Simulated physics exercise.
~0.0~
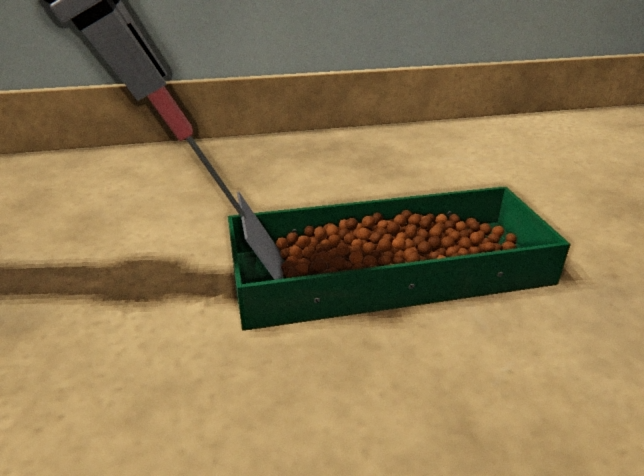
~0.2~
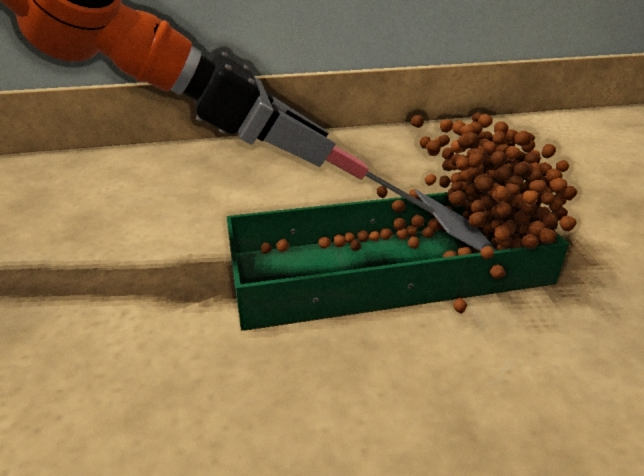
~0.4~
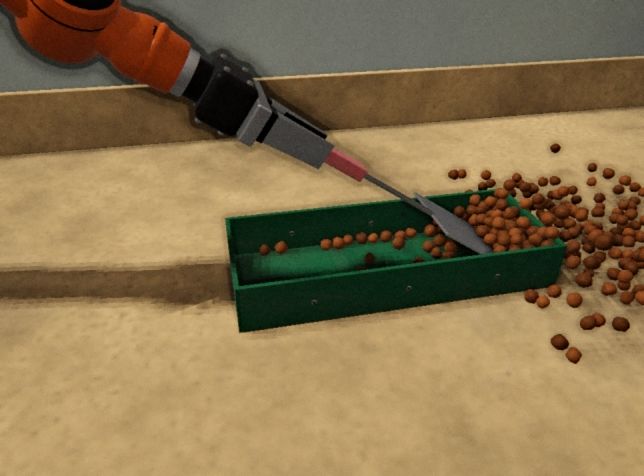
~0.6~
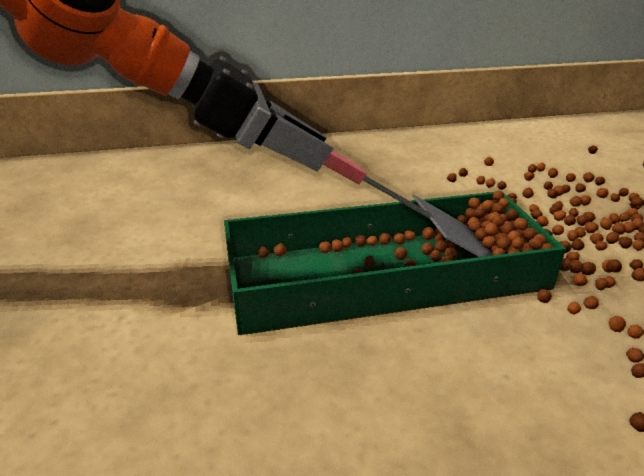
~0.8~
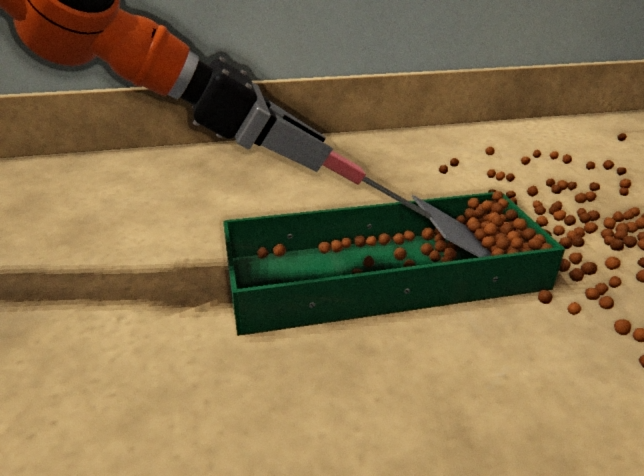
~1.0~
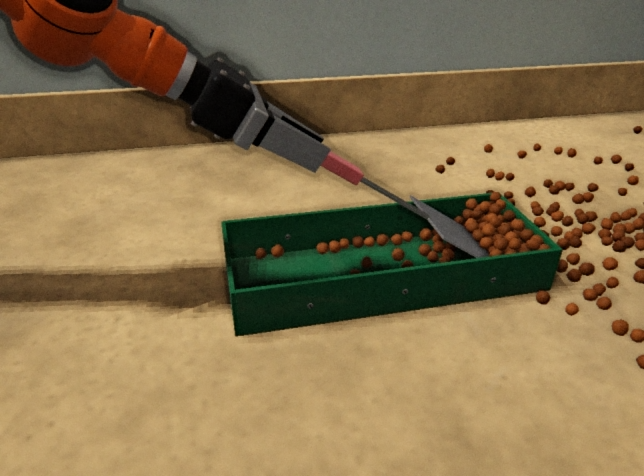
To begin with, a robot's paddle rests at the left end of a green trough holding a layer of round brown hazelnuts, on a tan surface. The orange arm comes into view as the paddle sweeps to the right, tilting and driving the nuts into a tall heap that bursts up at the far end. The paddle then stays still while many nuts spill over the right end and scatter across the surface. The rolling nuts spread out and settle. At the end, a smaller pile remains beside the paddle, with a few stragglers along the trough and many nuts lying outside.
